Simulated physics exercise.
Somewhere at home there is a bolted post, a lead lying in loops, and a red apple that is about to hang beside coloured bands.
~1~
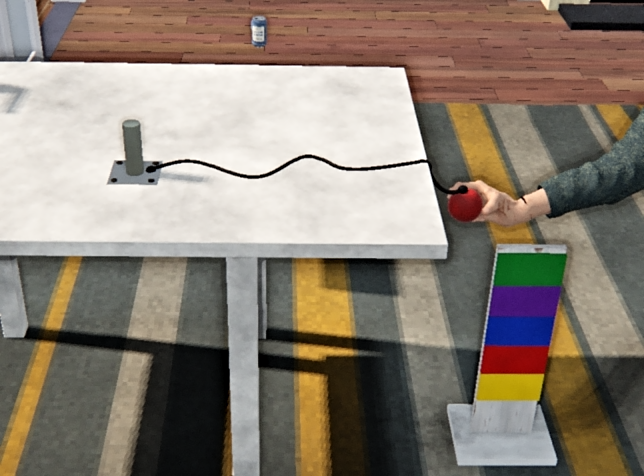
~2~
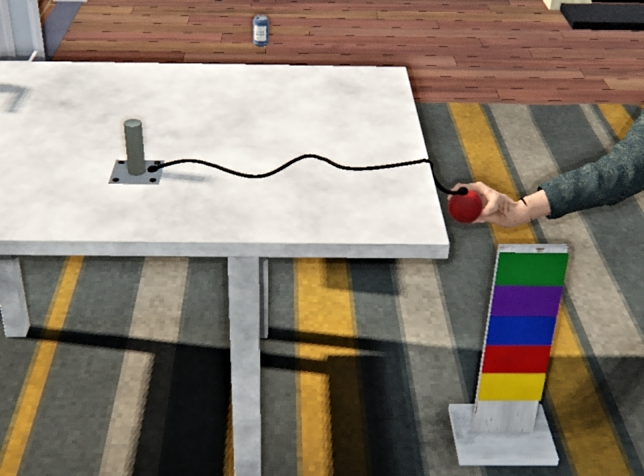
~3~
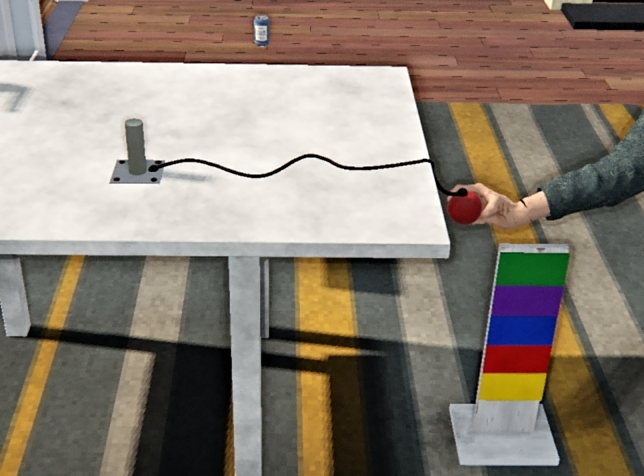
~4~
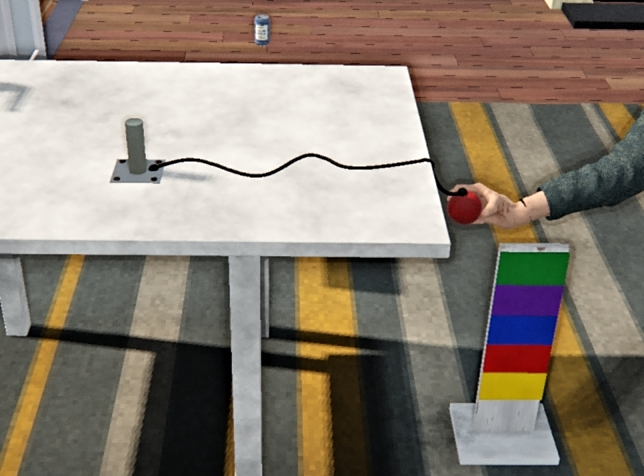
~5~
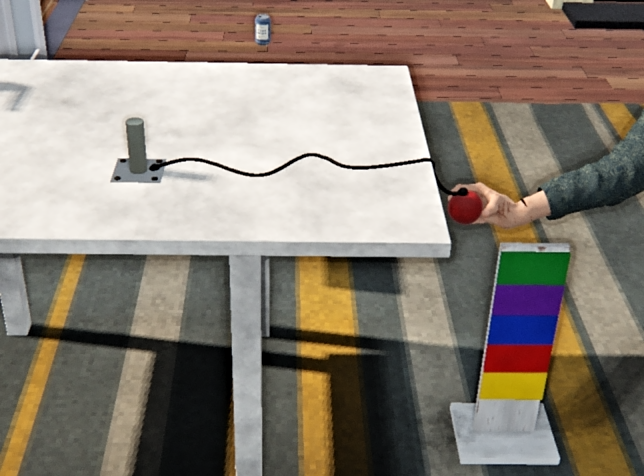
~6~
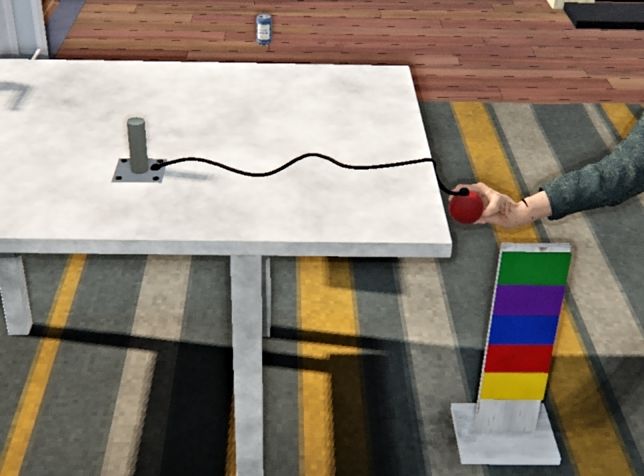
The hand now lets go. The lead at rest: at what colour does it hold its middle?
The colour is green.
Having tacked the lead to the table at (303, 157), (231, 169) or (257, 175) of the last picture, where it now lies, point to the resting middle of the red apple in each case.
Roughly (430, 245), (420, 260) and (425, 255), in that order.
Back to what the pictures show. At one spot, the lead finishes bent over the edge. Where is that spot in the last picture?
The point sits close to (396, 165).
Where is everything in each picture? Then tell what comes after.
The first frame shows red apple (465, 205); green (530, 271); purple (525, 302); blue (520, 332); red (515, 361); yellow (510, 388).
The second frame shows red apple (465, 207); lead through (178, 162) (238, 174) (297, 159) (354, 169) (418, 162).
The third frame shows red apple (465, 208).
The fourth frame shows red apple (465, 208); lead through (179, 161) (239, 173) (299, 159) (355, 168) (419, 161).
The fifth frame shows red apple (466, 207).
The sixth frame shows red apple (467, 207); lead through (181, 160) (241, 173) (300, 158) (357, 168) (421, 161).
Early on, apple near (407, 266); level with green.
Midway, apple near (434, 268); level with green.
Finally, apple near (420, 270); level with green. Its centre hangs level with the green band.
